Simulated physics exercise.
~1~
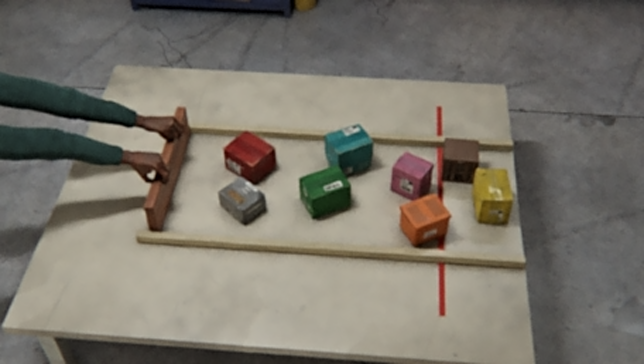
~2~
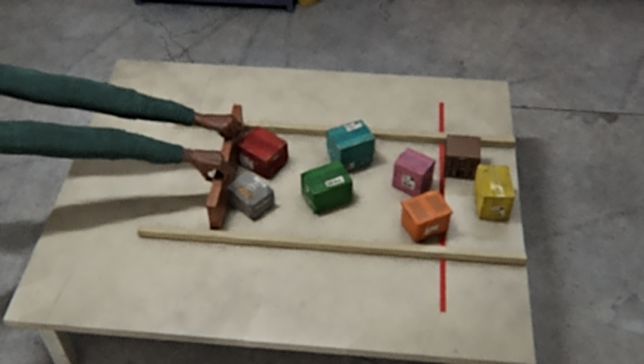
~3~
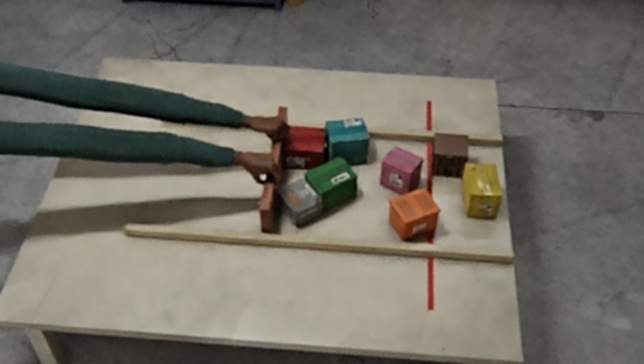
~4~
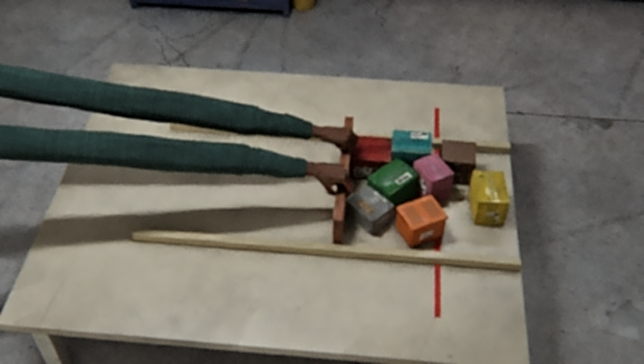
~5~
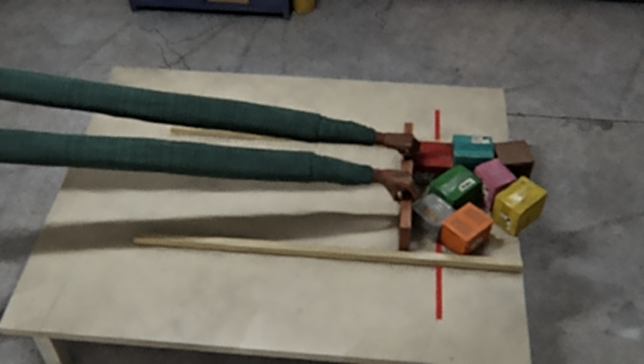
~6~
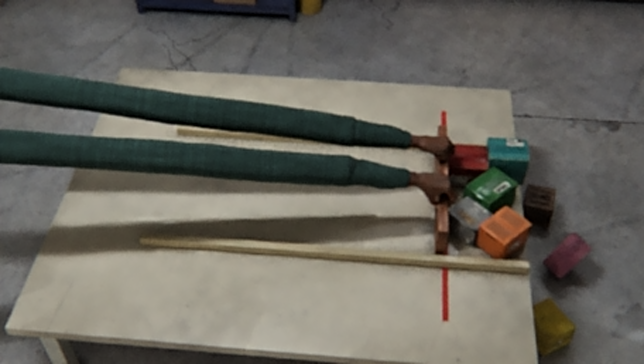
Wooden plank pushed right by two green-sleeved arms, bunching colourful boxes together until pink, brown and yellow ones drop off the table's end.
